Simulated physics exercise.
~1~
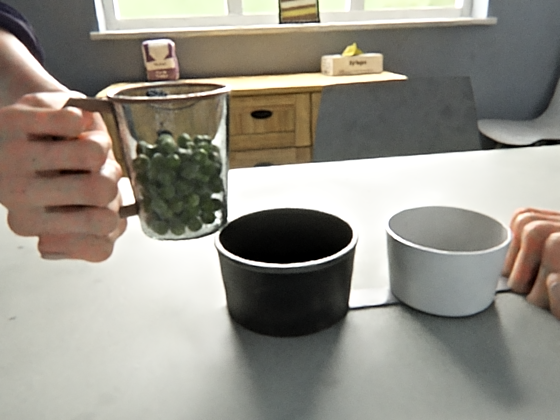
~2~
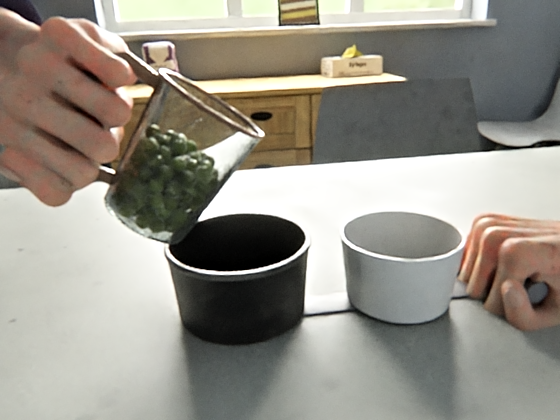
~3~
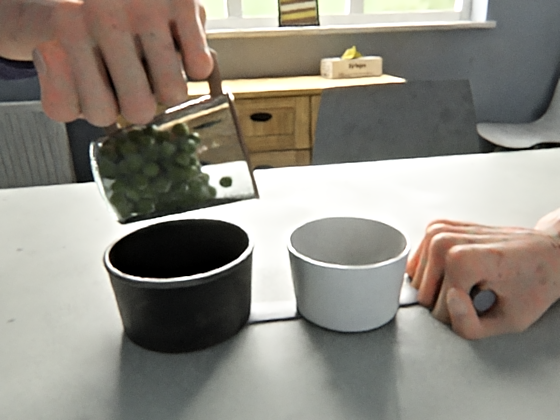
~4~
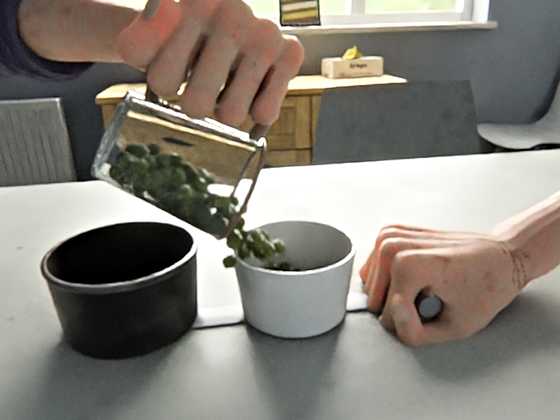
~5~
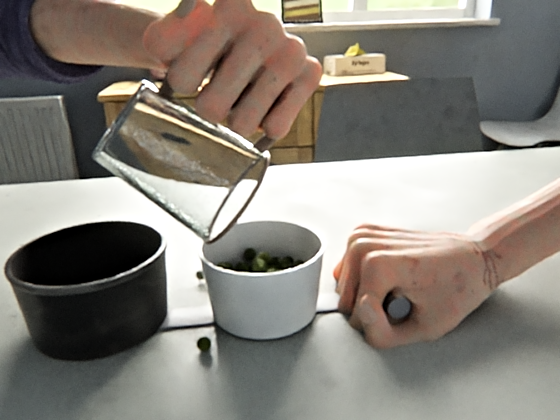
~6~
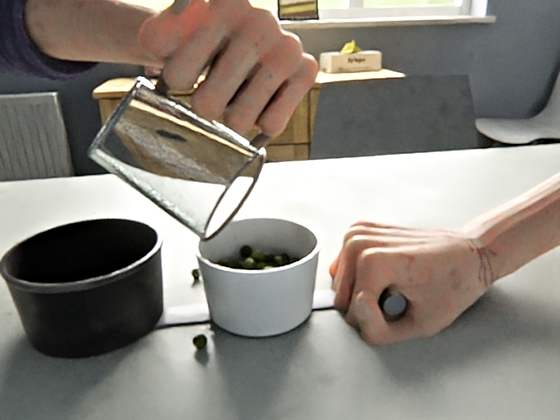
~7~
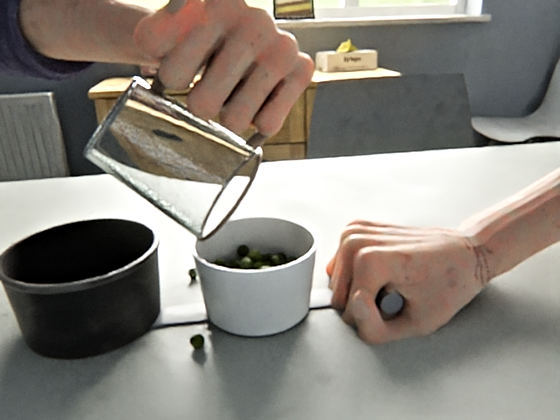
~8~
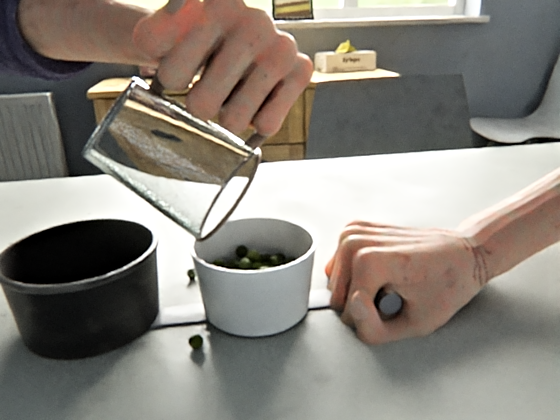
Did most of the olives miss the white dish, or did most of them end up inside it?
Most of them ended up inside the white dish. The black dish stayed empty, and only a couple of olives lay on the table.
